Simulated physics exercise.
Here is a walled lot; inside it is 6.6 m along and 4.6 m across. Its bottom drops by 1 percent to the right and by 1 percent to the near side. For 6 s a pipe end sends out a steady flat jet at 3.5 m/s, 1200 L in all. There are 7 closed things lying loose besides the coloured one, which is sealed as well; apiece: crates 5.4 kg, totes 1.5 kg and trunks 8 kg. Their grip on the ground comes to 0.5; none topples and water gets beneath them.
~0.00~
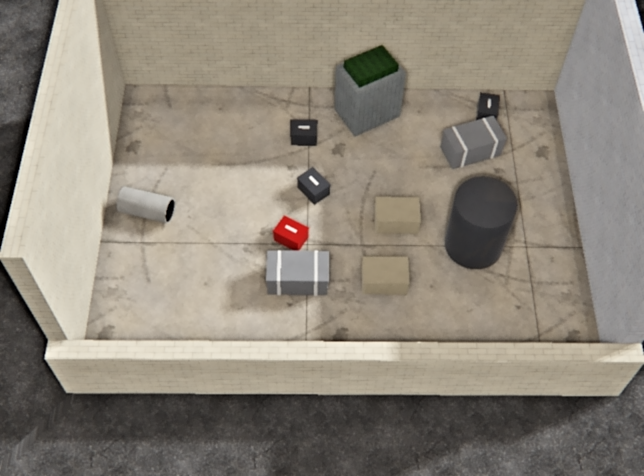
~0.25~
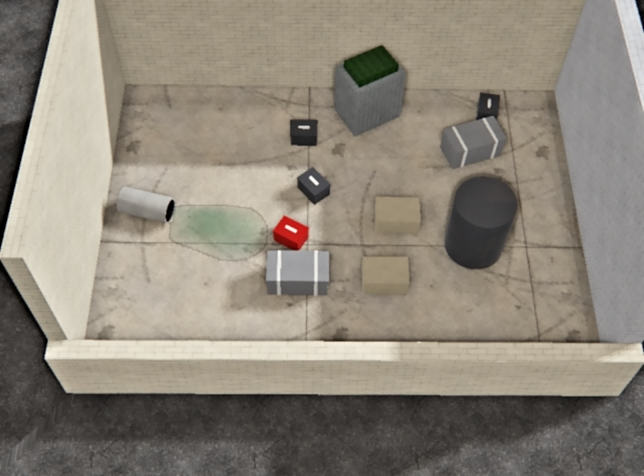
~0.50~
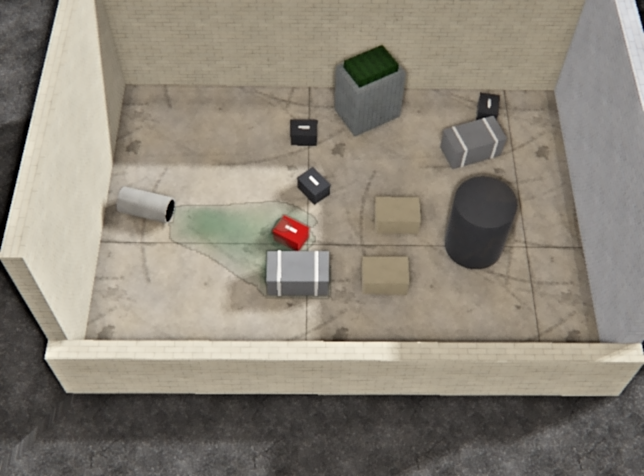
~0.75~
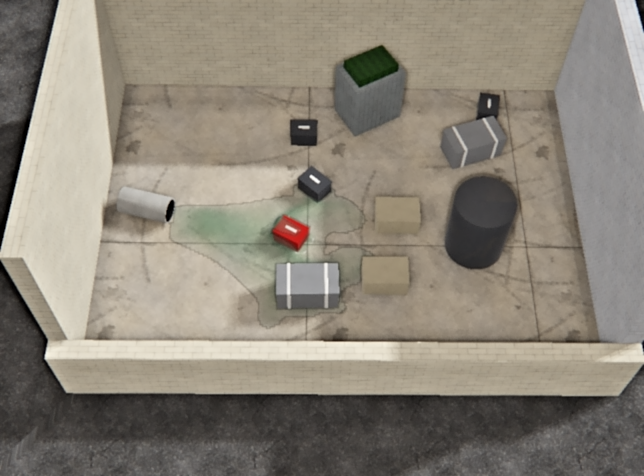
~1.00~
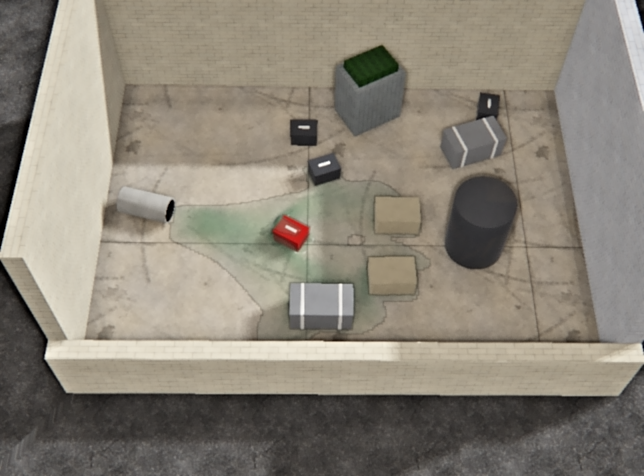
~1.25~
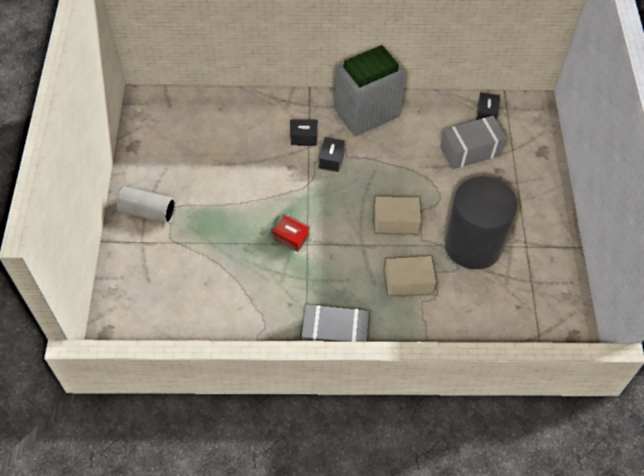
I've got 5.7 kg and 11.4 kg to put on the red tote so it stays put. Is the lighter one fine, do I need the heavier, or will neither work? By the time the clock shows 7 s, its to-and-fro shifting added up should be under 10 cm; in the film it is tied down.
Neither will work.
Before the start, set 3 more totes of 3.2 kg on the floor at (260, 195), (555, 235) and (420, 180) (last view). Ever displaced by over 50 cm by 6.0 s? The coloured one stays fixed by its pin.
In the order given, not as far, further and further.
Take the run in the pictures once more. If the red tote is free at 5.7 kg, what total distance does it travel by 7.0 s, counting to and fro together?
Close to 650 centimetres all told.
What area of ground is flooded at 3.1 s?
That flooded area is roughly 14 m2.
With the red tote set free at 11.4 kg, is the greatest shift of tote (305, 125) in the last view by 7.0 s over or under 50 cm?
Looking at it, I'd say it strays not as far.
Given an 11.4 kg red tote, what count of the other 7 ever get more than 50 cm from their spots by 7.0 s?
The number is 5.
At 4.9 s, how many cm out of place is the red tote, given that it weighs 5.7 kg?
I'd put it at roughly 350 cm.
After 1.8 s the red tote would be 234 cm from its start with 5.7 kg and 207 cm from its start with 11.4 kg; 7 cm of water round it then.
After 3.1 s the red tote would be 366 cm from its start with 5.7 kg and 333 cm from its start with 11.4 kg; 5 cm of water round it then.
After 4.9 s the red tote would be 329 cm from its start with 5.7 kg and 363 cm from its start with 11.4 kg; 10 cm of water round it then.
After 7.0 s the red tote would be 320 cm from its start with 5.7 kg and 367 cm from its start with 11.4 kg; 13 cm of water round it then.
